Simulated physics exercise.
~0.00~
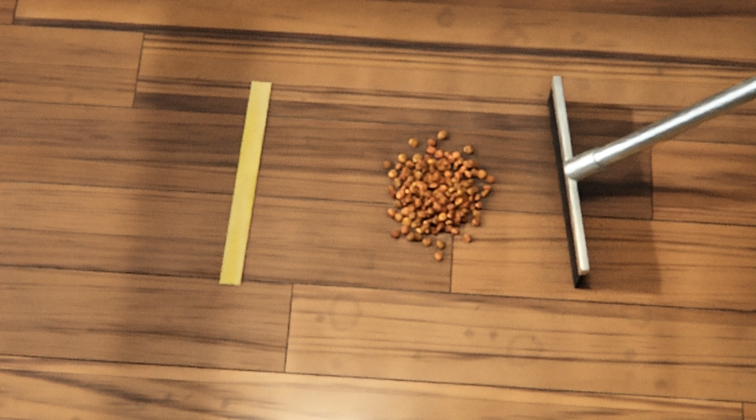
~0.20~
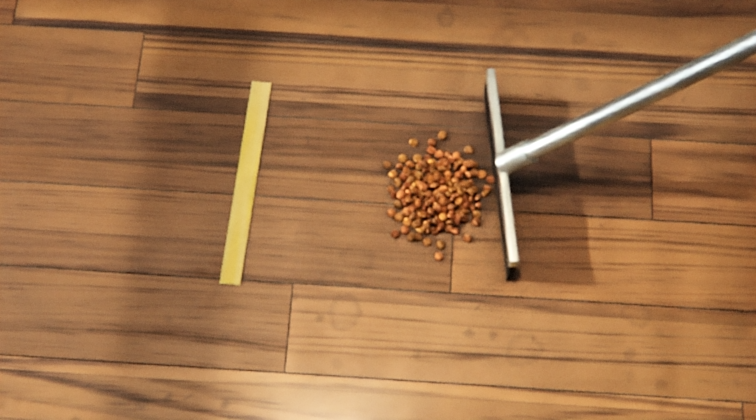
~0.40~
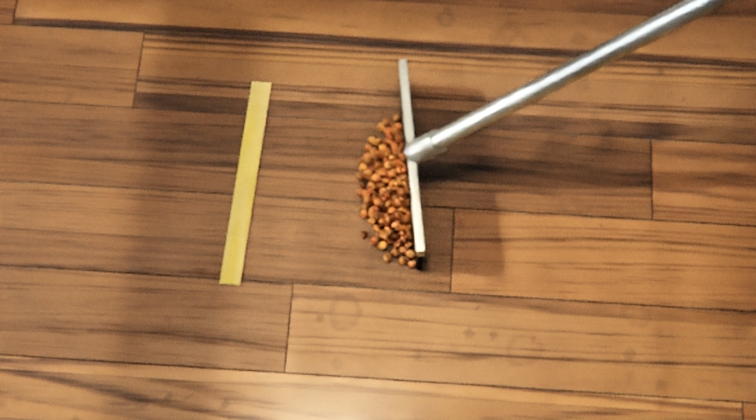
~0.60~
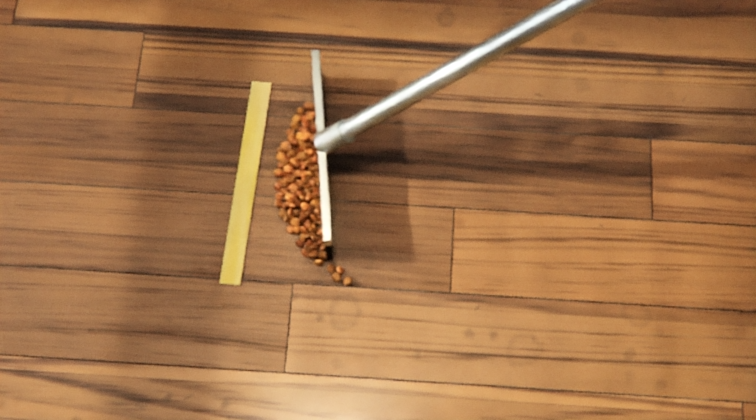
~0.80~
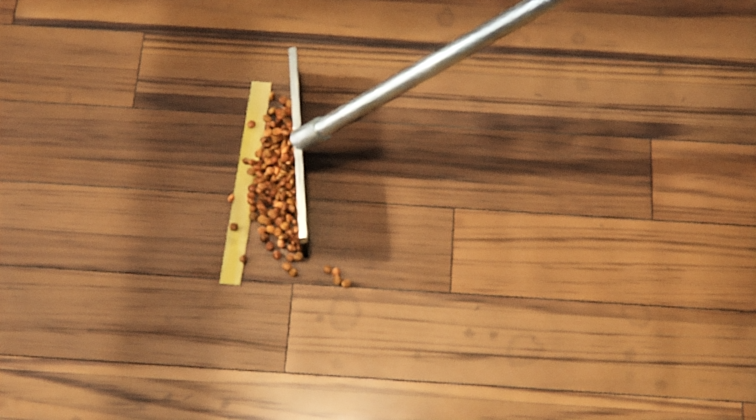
A squeegee with a thin pale blade and a silvery handle stands at the right on a brown wood-plank floor, seen from above. Left of it lies a loose heap of orange-brown kibble, and farther left a yellow strip crosses the path. The blade slides left, reaches the heap and presses it into a narrow band along its face. It keeps pushing the band toward the strip, while a few bits slip past its lower end and stay behind. At the end the blade is just short of the strip, with kibble packed between them and a few pieces on the yellow.
